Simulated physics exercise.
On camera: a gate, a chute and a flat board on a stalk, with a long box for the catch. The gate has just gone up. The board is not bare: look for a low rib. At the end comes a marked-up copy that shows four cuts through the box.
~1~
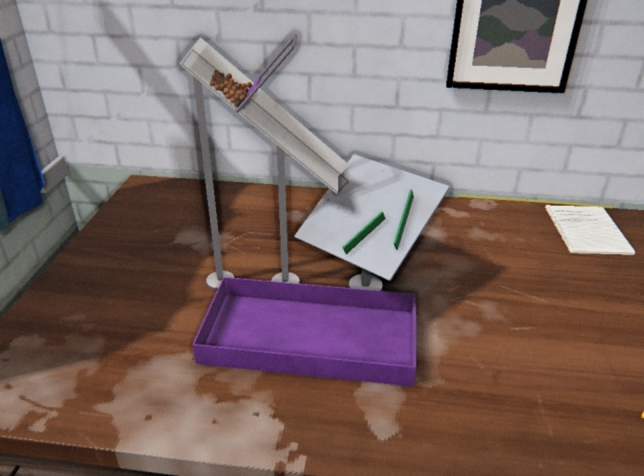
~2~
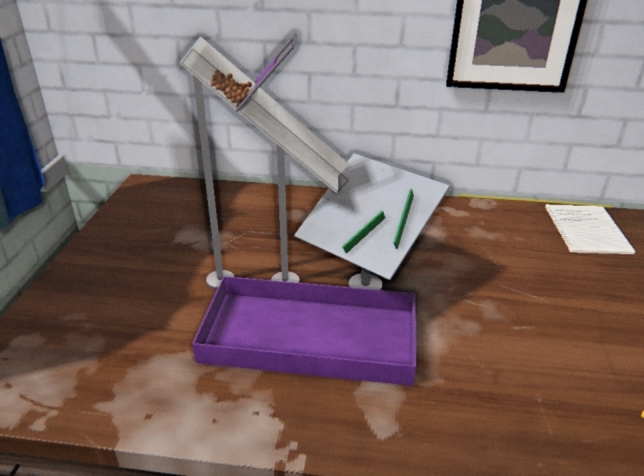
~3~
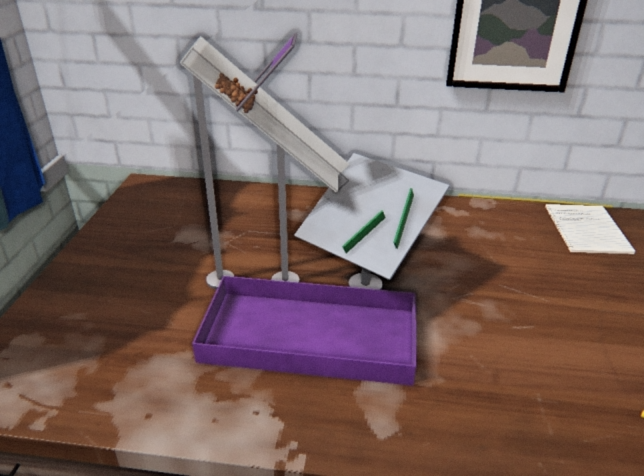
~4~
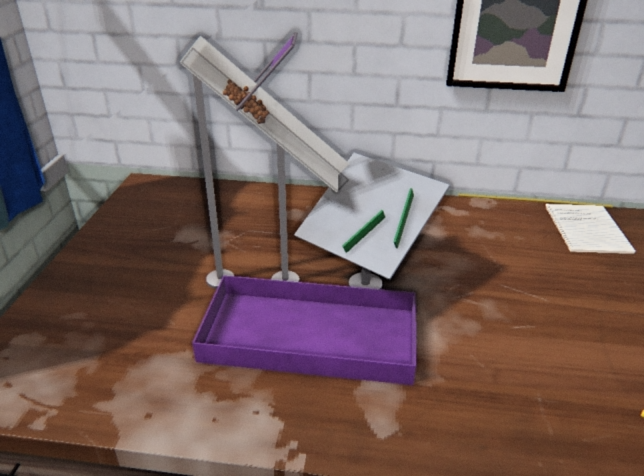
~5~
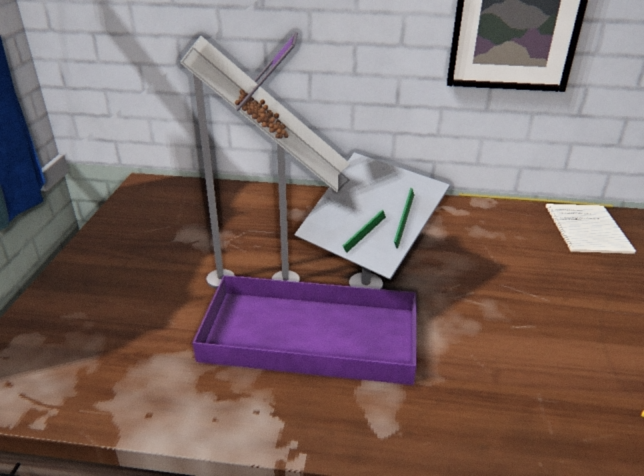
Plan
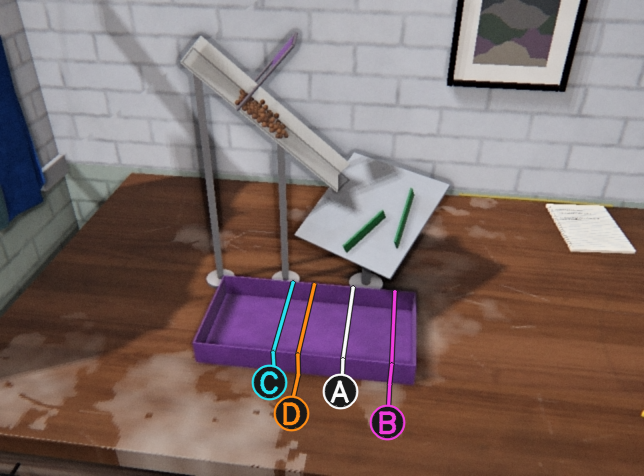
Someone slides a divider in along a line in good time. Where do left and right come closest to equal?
Line D.
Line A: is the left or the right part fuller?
Left.
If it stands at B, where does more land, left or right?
More lands on the left.
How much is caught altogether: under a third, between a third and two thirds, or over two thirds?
It is over two thirds.
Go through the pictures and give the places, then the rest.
The first frame shows load behind the gate at (234, 89), cereal balls; lip of the chute at (337, 185), sloping fairly steeply.
The second frame shows middle of the board at (370, 211), tilted fairly steeply; middle of its low edge at (339, 256); of its high edge at (399, 168).
The third frame shows front corners of the box at (193, 343) and (415, 366), empty; front of the load at (250, 108).
The fourth frame shows middle of the load at (247, 103); its front at (263, 121), about a quarter of the way to the lip; rib from (411, 188) to (394, 242); rib from (383, 210) to (342, 246).
The fifth frame shows middle of the load at (264, 112); its front at (286, 136), about half of the way to the lip.
On the marked copy, line A crosses the front rim at (343, 358); line B crosses the front rim at (391, 363); line C crosses the front rim at (273, 351); line D crosses the front rim at (298, 353).
With A, of what is caught, nearly all on the left of the divider, a small part on the right.
With B, of what is caught, all on the left of the divider, none on the right.
With C, of what is caught, a small part on the left of the divider, nearly all on the right.
With D, of what is caught, about half on the left of the divider, about half on the right.
